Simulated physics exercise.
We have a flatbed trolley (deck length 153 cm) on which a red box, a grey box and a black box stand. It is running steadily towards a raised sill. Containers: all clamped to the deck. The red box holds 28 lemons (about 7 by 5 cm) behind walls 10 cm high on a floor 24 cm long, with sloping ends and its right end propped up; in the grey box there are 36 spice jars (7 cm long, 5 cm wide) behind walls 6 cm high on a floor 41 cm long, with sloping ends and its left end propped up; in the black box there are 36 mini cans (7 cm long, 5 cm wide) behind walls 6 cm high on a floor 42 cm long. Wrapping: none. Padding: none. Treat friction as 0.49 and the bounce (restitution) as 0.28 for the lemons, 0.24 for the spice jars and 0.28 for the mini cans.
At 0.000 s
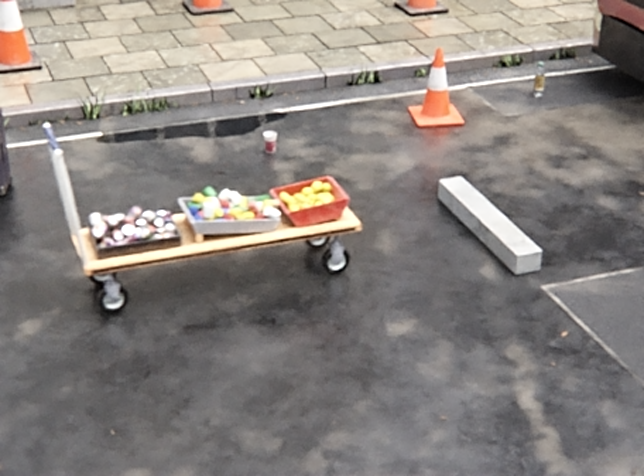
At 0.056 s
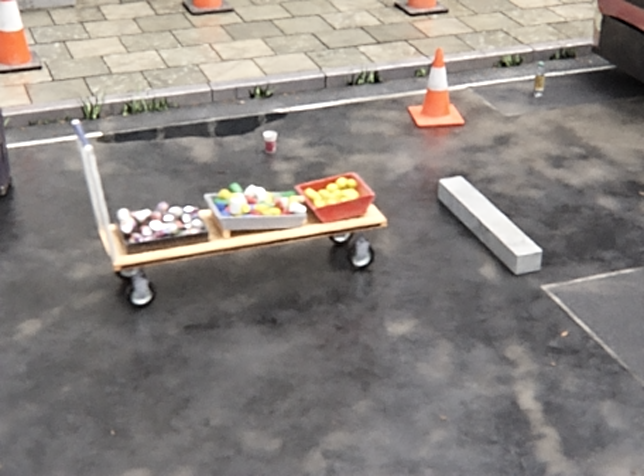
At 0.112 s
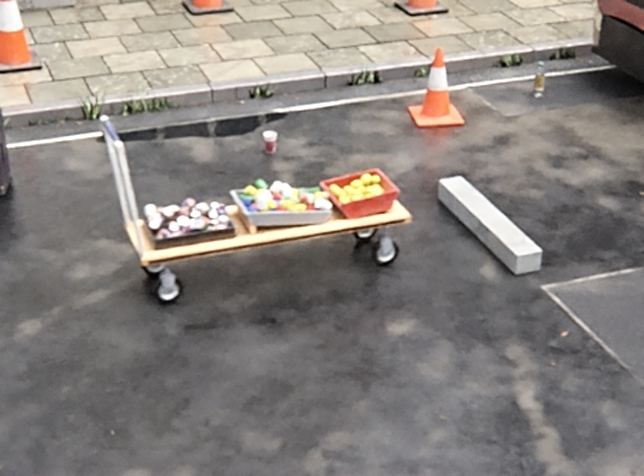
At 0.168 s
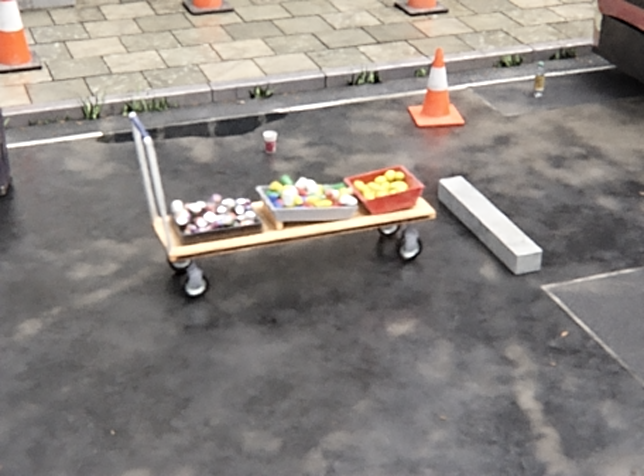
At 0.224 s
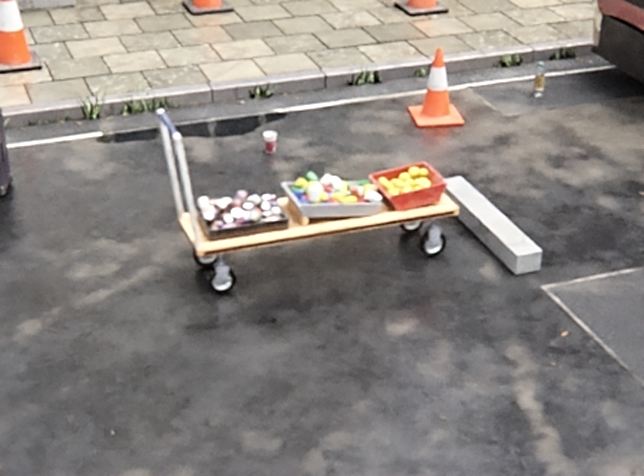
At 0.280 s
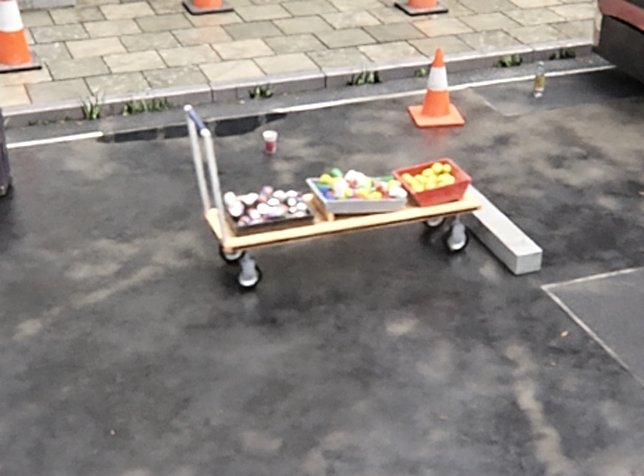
The clip opens on a flatbed trolley at the left of a wet, dark pavement, carrying black, grey and red boxes filled with small items. With nobody visible pushing it, it rolls steadily rightward past a paper cup, until its front end overlaps the view of a long pale block.
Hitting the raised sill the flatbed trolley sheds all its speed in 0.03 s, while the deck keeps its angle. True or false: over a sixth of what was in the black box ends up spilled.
True.
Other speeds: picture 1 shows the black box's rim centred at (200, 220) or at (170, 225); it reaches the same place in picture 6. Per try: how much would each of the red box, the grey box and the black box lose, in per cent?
For the red box it's 0 % and then 0 %, for the grey box 10 % and then 30 %, and for the black box 20 % and then 20 %.
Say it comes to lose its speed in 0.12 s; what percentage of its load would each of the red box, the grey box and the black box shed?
Red box 0, grey box 30, black box 30 %.
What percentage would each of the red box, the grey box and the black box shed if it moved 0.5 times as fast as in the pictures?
Red box 0, grey box 10, black box 20 per cent.
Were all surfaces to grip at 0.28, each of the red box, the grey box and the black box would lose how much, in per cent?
Then red box 10, grey box 50, black box 40 per cent.
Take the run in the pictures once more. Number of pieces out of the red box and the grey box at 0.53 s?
About: Red box 1, grey box 10.
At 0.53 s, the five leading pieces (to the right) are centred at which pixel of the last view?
The five leading pieces sit around (472, 165) in the last view.
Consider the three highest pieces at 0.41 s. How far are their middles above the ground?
About 50 cm up, on average.
After 0.31 s, contact.
After 0.41 s, the red box has all 28, the grey box is down by 4 of 36 and the black box is down by 2 of 36.
After 0.53 s, the red box is down by 1 of 28, the grey box is down by 10 of 36 and the black box is down by 10 of 36.
After 0.76 s, the red box is down by 2 of 28, the grey box is down by 13 of 36 and the black box is down by 13 of 36.
When it is over (at 1.26 s), the red box is down by 2 of 28, the grey box is down by 15 of 36 and the black box is down by 14 of 36. Asked share, 14 of 36, 39 per cent.
